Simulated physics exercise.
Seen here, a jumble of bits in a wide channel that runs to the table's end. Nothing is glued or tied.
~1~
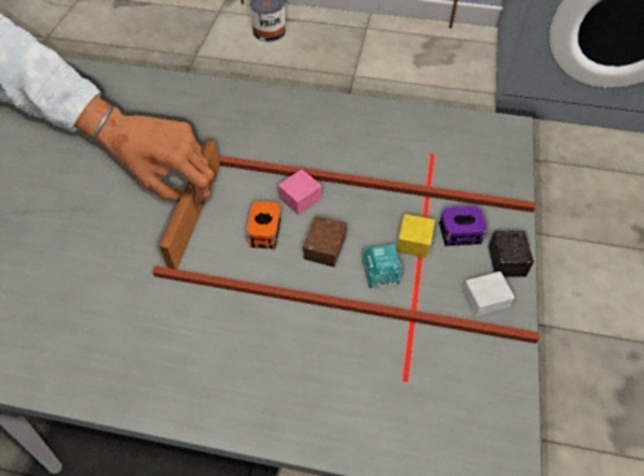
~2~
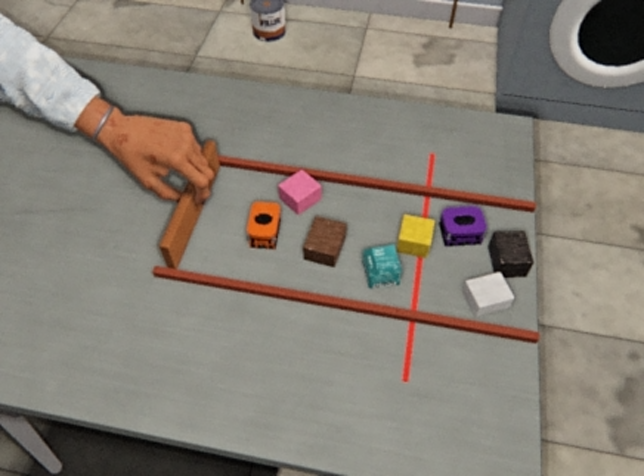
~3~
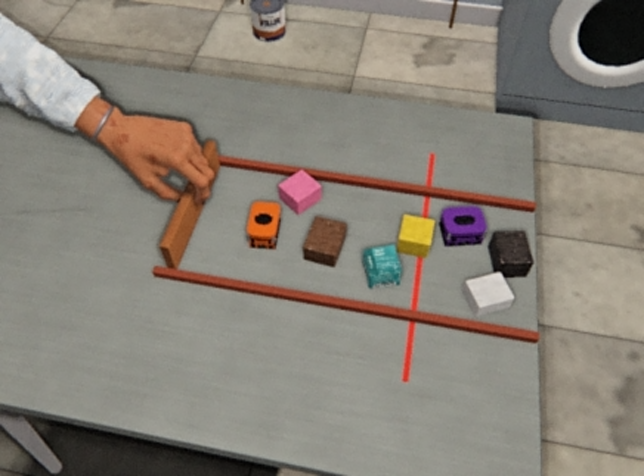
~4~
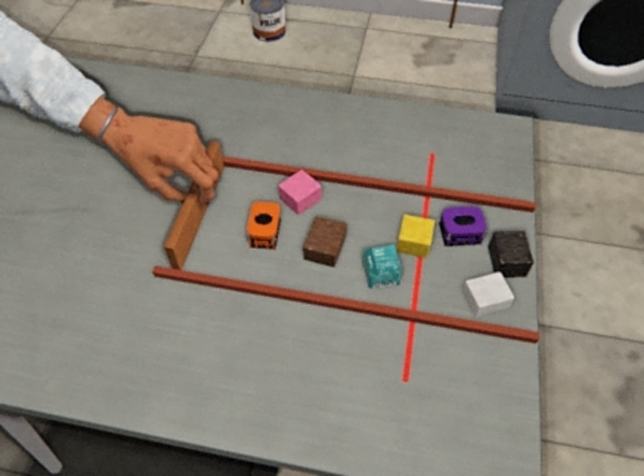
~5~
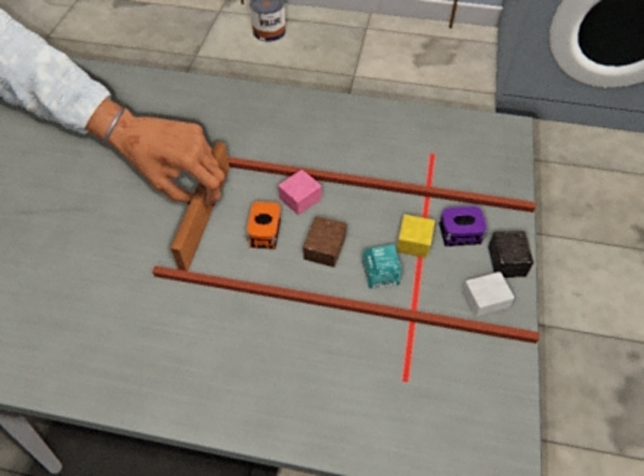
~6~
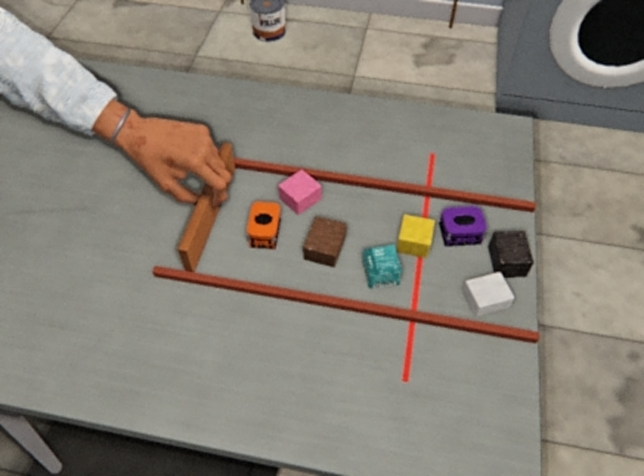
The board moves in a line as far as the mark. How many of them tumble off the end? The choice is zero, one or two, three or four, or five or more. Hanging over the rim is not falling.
The number that fall off is zero.
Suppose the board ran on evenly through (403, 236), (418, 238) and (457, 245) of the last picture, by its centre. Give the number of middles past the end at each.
Place by place, 0, 0 and 1.
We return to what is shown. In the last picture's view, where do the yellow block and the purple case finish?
About (492, 244), and the other about (507, 221).
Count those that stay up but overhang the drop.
Overhanging: 1.
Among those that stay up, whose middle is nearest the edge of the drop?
That is the black block.
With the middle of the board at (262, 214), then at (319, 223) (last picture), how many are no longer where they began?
1 and 4.
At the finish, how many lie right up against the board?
The number is 2.
Soon after, none off yet; black block at rest near (510, 254); white block at rest near (488, 295); purple case at rest near (462, 227).
At rest, the number that fall off is zero.
